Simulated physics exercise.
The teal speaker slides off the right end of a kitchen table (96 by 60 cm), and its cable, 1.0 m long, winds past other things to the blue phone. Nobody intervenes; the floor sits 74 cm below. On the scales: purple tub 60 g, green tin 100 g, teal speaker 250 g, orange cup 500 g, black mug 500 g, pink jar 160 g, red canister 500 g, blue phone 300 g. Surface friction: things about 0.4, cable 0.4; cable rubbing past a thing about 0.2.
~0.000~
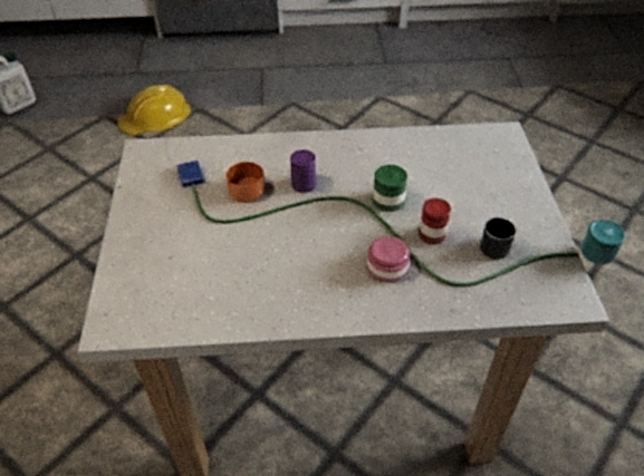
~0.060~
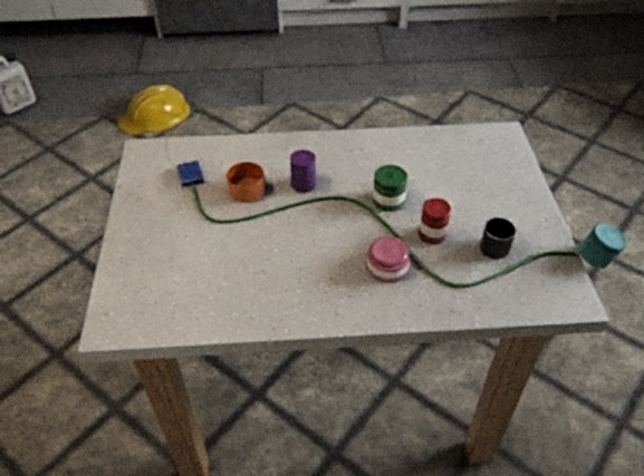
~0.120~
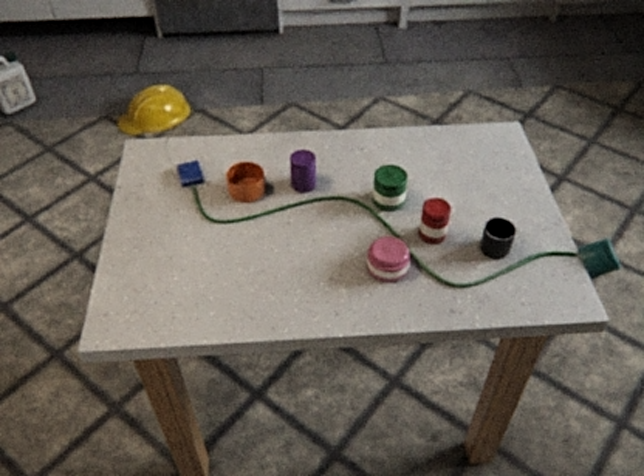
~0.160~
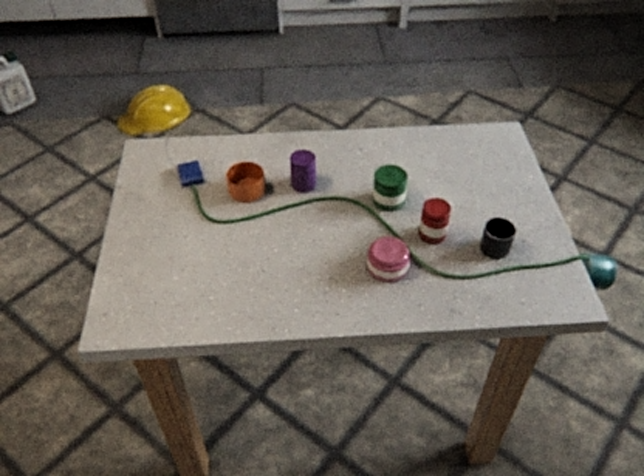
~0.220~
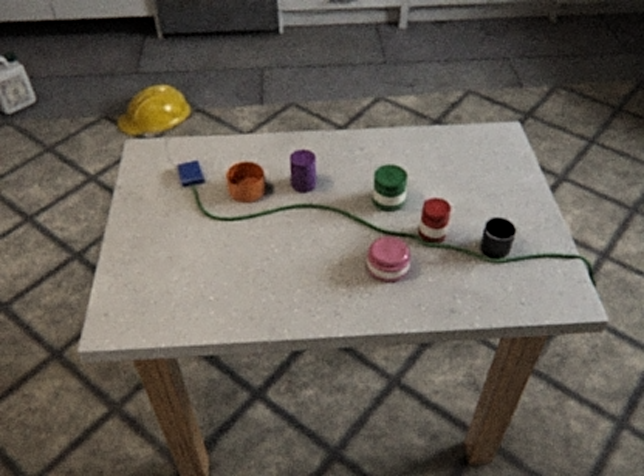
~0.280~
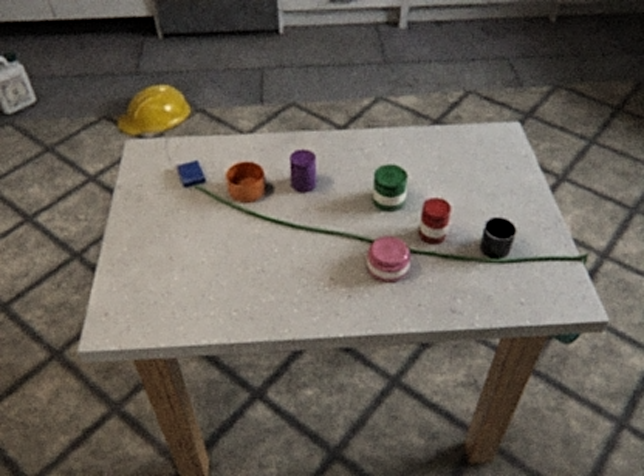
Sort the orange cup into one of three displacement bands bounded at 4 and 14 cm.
Band: Small.
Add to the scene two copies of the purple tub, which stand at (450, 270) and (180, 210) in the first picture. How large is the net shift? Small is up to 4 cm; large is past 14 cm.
Big and slight.
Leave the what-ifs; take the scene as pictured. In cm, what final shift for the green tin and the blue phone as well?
Final offset from start: Green tin = 0 cm, blue phone = 6 cm.
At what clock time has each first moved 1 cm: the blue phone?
Blue phone at 0.32 s on the clock.
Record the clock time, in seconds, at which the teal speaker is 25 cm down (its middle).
0.44 s.
After 0.5 s, the cable's tail end at (227, 188); teal speaker over the edge, blue phone 6 cm off its start.
After 0.7 s, the cable's tail end at (226, 190); blue phone 6 cm off its start, teal speaker over the edge.
After 1.0 s, the cable's tail end at (226, 190); blue phone 6 cm off its start at (211, 181), teal speaker over the edge.
After 1.2 s, the cable's tail end at (226, 190); blue phone 6 cm off its start, teal speaker over the edge.
After 2.4 s, the cable's tail end at (226, 190); orange cup 0 cm off its start at (246, 174), blue phone 6 cm off its start at (211, 181), teal speaker over the edge.
